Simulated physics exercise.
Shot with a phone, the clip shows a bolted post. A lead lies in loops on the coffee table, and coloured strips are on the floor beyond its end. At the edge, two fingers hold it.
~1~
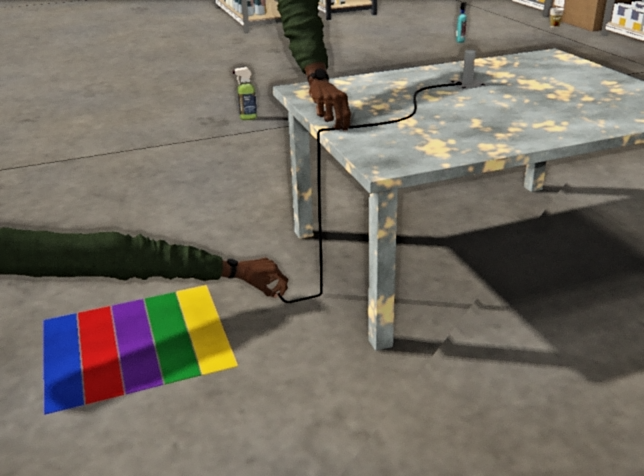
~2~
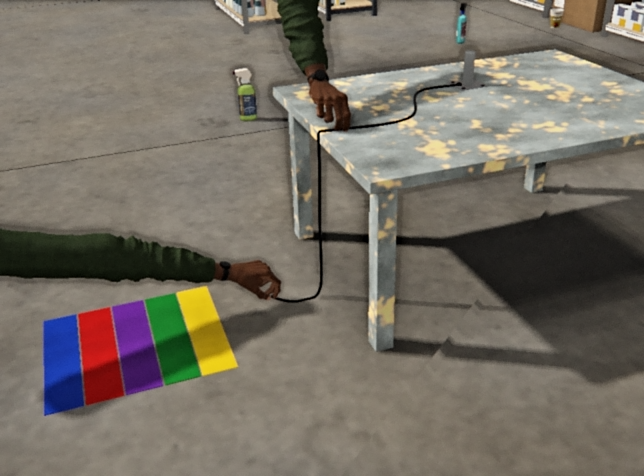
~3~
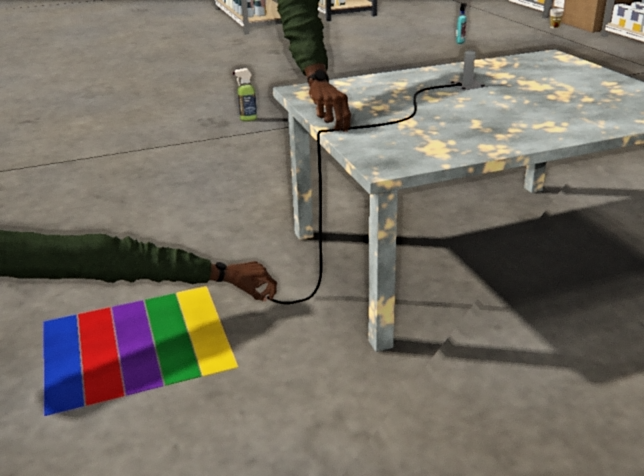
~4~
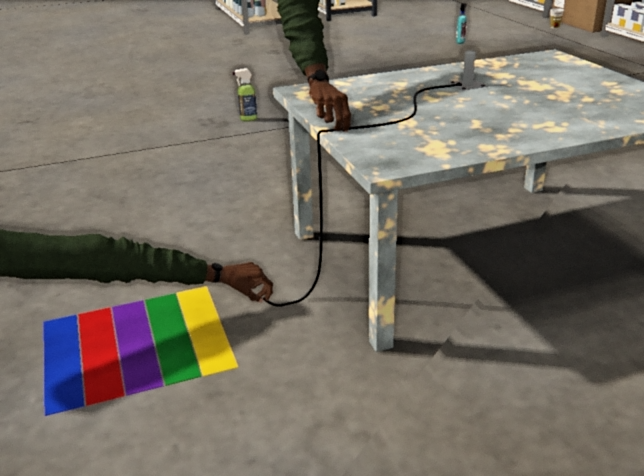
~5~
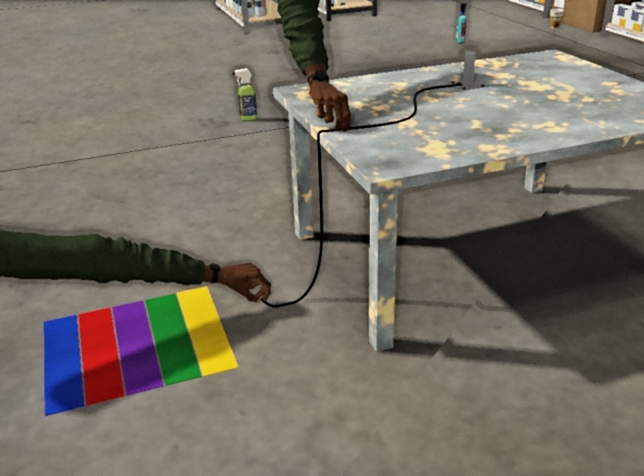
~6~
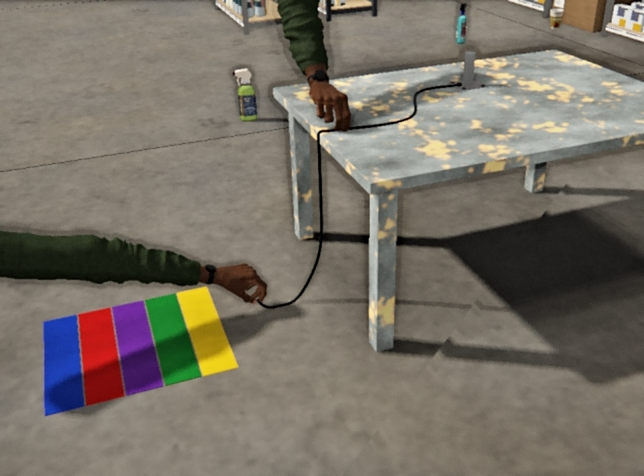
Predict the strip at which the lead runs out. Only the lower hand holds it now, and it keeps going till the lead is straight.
I would say the purple strip.
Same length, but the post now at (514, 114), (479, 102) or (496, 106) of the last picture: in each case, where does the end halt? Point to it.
Around (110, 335), (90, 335) and (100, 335).
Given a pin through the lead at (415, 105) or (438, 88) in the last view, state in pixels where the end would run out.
Try by try, around (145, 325) and (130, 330).
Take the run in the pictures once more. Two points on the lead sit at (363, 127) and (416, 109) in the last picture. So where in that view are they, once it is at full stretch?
The first at (324, 126), the second at (388, 107).
Soon after, end near (190, 315); over yellow.
After that, end near (151, 324); over green.
At the stop, end near (127, 329); over purple. It gets as far as the purple strip.
